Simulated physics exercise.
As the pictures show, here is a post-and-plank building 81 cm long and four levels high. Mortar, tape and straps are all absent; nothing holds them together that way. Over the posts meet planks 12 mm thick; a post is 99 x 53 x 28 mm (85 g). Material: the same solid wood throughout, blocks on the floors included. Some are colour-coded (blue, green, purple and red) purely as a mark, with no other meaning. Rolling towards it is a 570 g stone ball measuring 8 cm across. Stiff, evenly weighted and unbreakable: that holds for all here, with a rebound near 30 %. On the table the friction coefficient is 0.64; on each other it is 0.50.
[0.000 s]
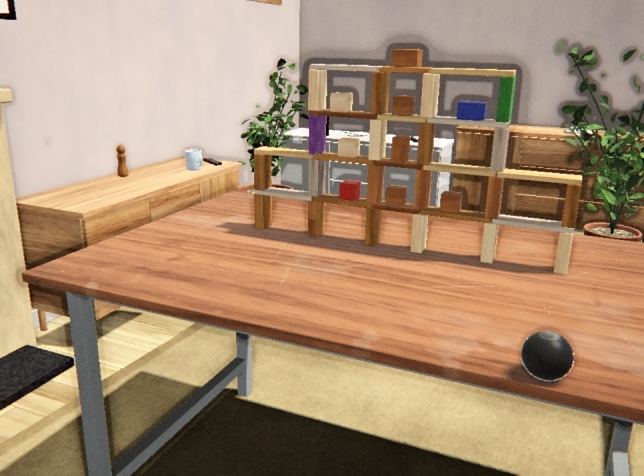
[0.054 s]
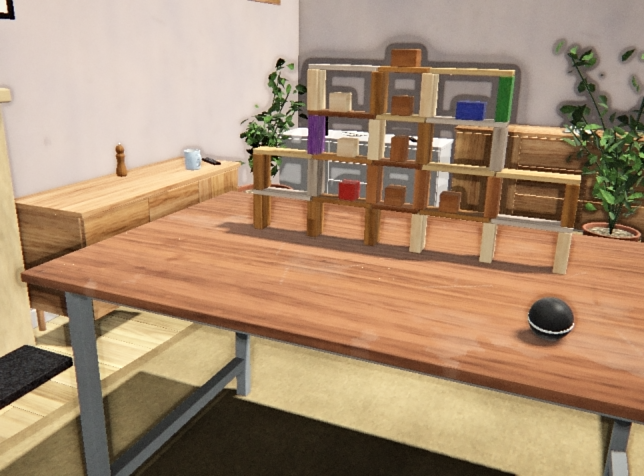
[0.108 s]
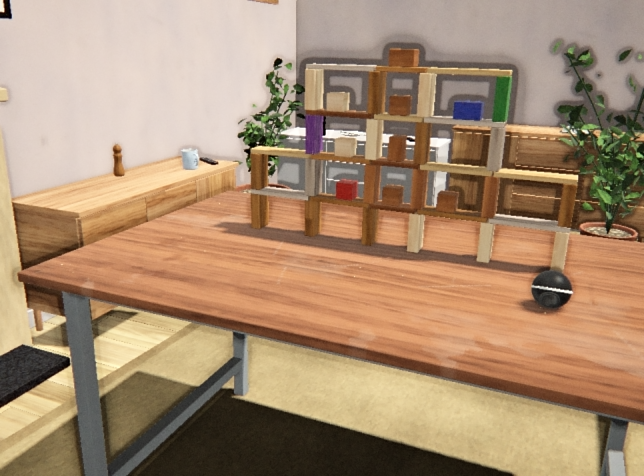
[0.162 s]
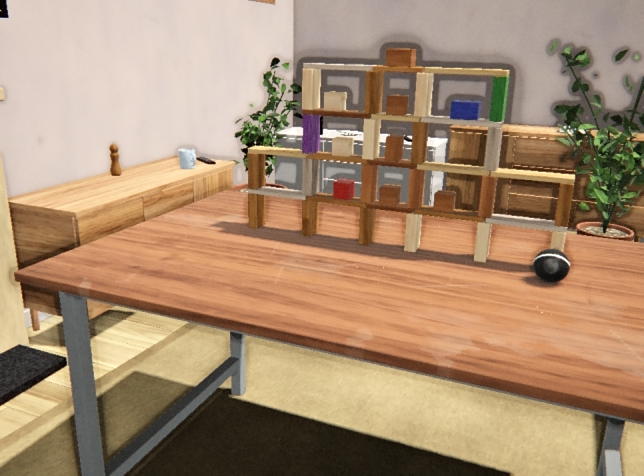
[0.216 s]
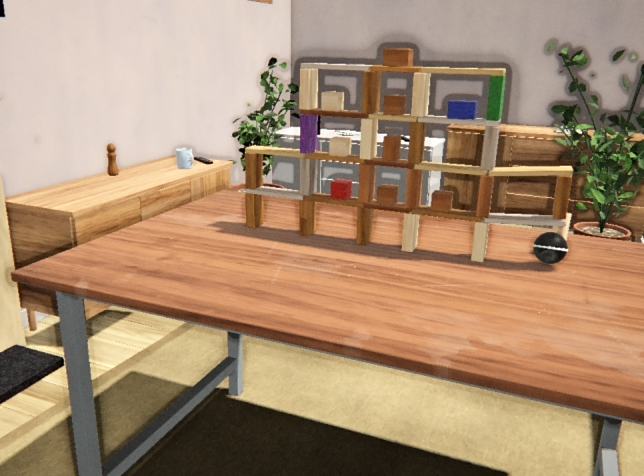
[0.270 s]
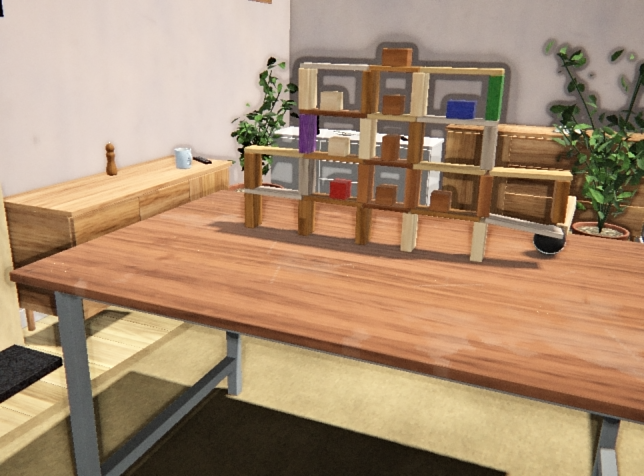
A wooden block building stands on a table as a dark ball rolls into its right end post.
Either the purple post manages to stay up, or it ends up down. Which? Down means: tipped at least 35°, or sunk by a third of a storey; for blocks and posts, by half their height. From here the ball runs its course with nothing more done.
It manages.
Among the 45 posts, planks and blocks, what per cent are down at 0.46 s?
By that time it is 10 percent.
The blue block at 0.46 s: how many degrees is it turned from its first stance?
I'd put it at roughly 0 degrees away from its starting angle.
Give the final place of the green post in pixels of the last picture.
In the final picture its centre lies roughly at (550, 312).
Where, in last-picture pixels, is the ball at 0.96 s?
Location: Close to (533, 315).
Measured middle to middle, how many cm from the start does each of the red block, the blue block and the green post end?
The red one ends around 0 cm from its start, the blue one around 36 cm and the green one around 50 cm.
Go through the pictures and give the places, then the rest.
In the first frame (we follow the side turned to the camera; the camera pans a little), ball (547, 356) 45 cm from contact, 2.7 m/s; purple post (313, 136); green post (504, 100); blue block (470, 111); no piece has moved.
The second frame shows ball (551, 319) 31 cm from contact, 2.7 m/s; purple post (312, 135).
The third frame shows ball (552, 289) 16 cm from contact, 2.7 m/s; purple post (310, 135).
The fourth frame shows ball (551, 266) 21 mm from contact, 2.6 m/s; purple post (307, 135).
The fifth frame shows ball (550, 248) after contact, 1.7 m/s; purple post (305, 135); 4 stirred so far.
The sixth frame shows ball (550, 240) after contact, 1.7 m/s; purple post (303, 134); green post (493, 98); blue block (460, 110); steepest lean 48°, the post at (572, 217); 1 of the 45 pieces down, 4 disturbed in all.
Around 0.46 s, ball still moving; 4 of the 45 pieces down; purple post unmoved; green post displaced 10 mm.
Around 0.96 s, ball still moving; 10 of the 45 pieces down; purple post unmoved; blue block tipped 37°, 7 cm lower.
Around 1.30 s, ball still moving; 11 of the 45 pieces down; purple post unmoved; green post upside down.
Finally (2.8 s), ball rolling away; 11 of the 45 pieces down; purple post unmoved; green post on its side; blue block tipped 42°, 32 cm lower. Seen by the last camera, middles, purple post near (308, 133), green post near (550, 312).
